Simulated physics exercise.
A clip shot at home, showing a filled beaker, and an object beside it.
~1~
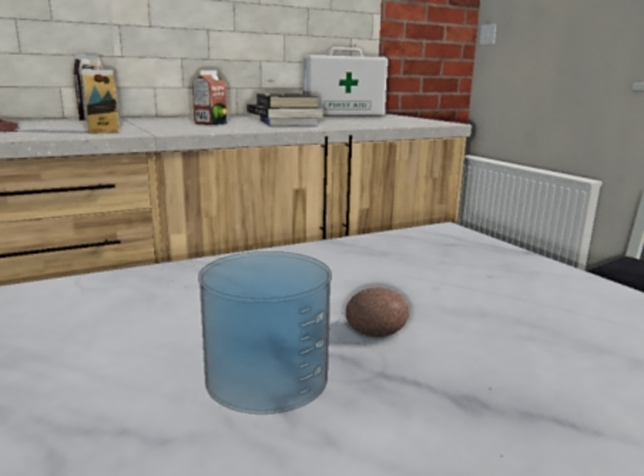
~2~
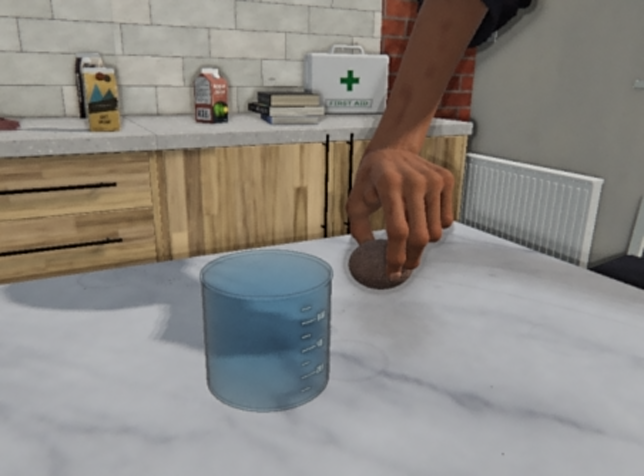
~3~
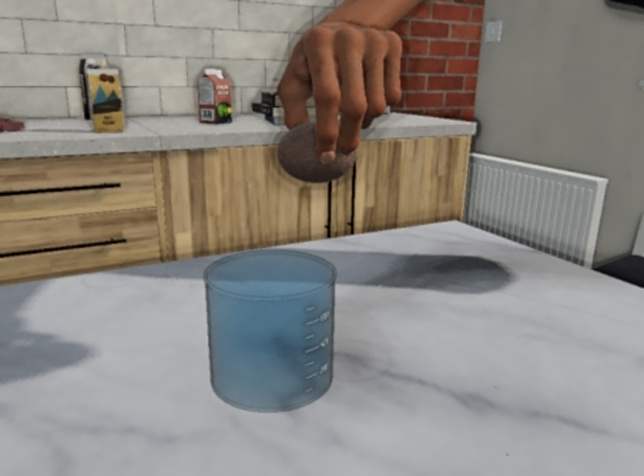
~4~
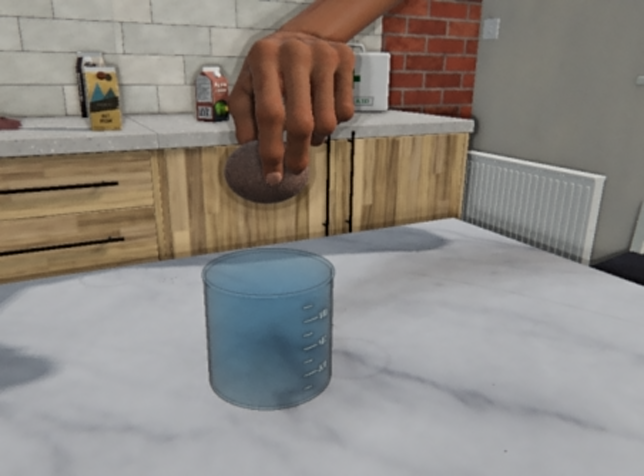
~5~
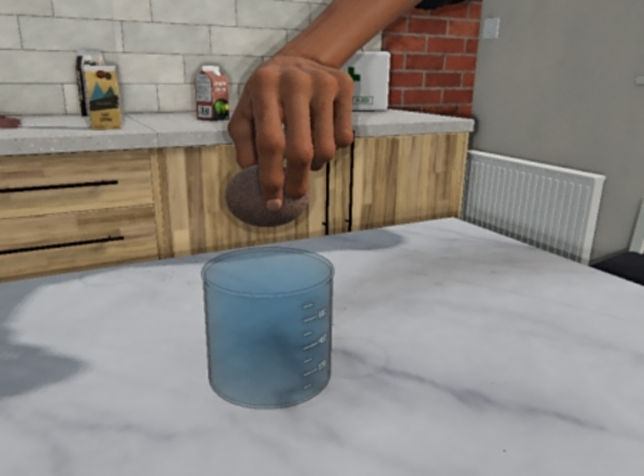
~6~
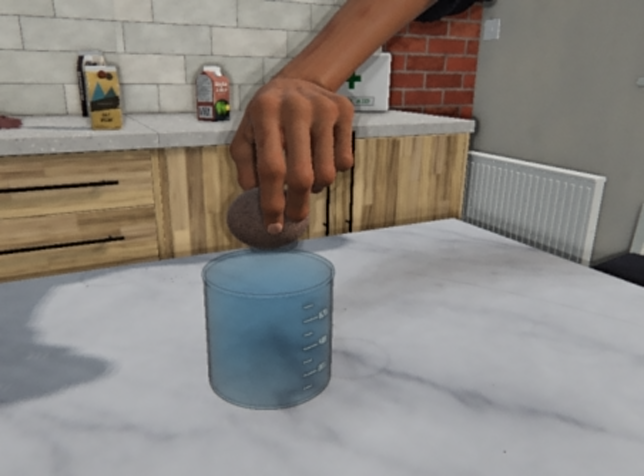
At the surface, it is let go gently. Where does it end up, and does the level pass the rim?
Well, it heads down, and as for the beaker, it spills.
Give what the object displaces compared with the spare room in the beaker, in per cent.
About 280 %.
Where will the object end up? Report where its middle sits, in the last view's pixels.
My best guess is around (270, 345).
Soon after, the stone enters the water; the beaker is full to the brim.
Later, the stone goes on down; the beaker is full to the brim; some has gone over the rim.
In the end, the stone lies on the bottom; the beaker is full to the brim; some has gone over the rim.
